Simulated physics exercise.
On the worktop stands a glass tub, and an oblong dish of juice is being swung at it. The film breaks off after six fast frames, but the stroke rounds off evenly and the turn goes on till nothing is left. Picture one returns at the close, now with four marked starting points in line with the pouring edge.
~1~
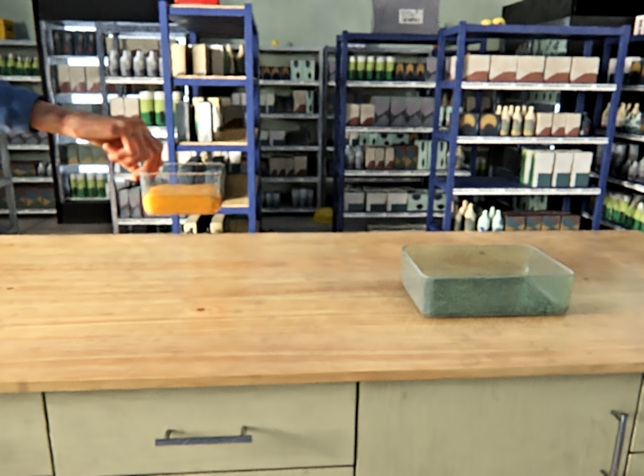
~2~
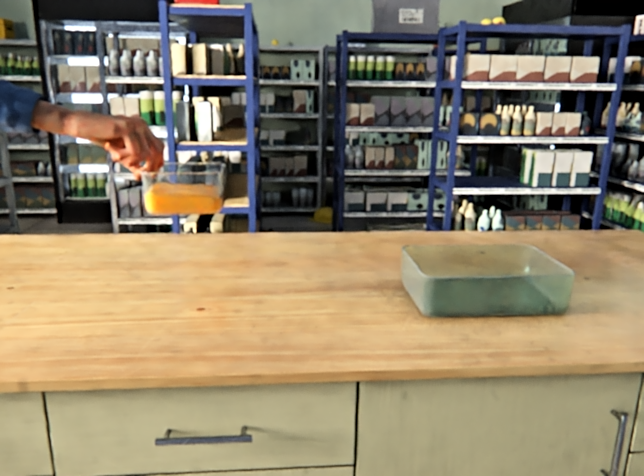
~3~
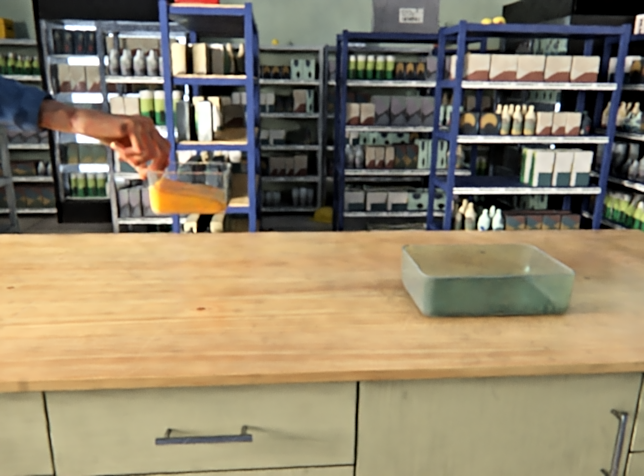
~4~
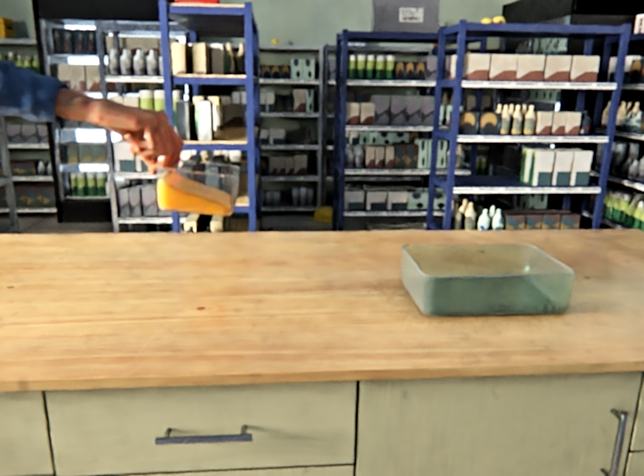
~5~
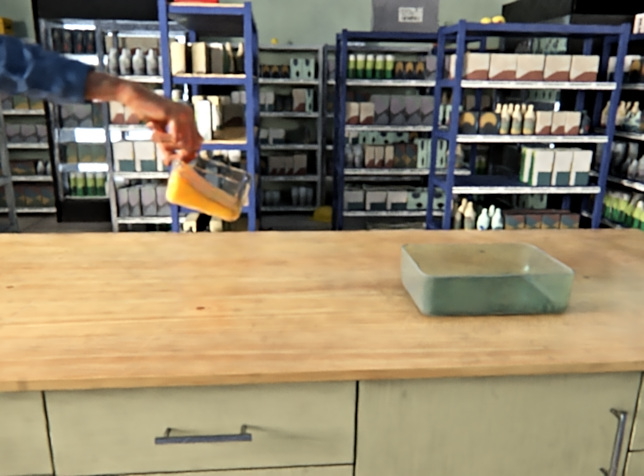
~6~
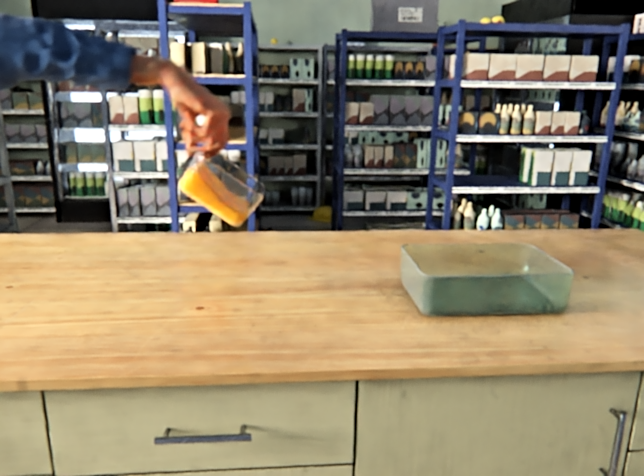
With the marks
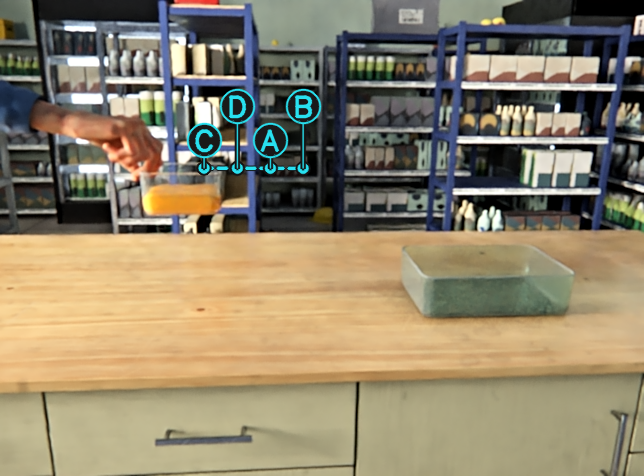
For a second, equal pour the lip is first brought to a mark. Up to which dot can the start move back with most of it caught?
I would pick spot A.
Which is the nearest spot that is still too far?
D.
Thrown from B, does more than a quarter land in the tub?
Yes.
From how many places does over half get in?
Two of the four.
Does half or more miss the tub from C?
Yes, it does.
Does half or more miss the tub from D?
Yes, it does.
In cyan, A at (270, 168); B at (303, 168); C at (204, 168); D at (237, 168).
If A is chosen, about 76 % lands in the tub, 14 % falls short and 10 % goes beside or beyond.
If B is chosen, about 78 % lands in the tub, 4 % falls short and 18 % goes beside or beyond.
If C is chosen, about 0 % lands in the tub, 97 % falls short and 3 % goes beside or beyond.
If D is chosen, about 4 % lands in the tub, 90 % falls short and 6 % goes beside or beyond.
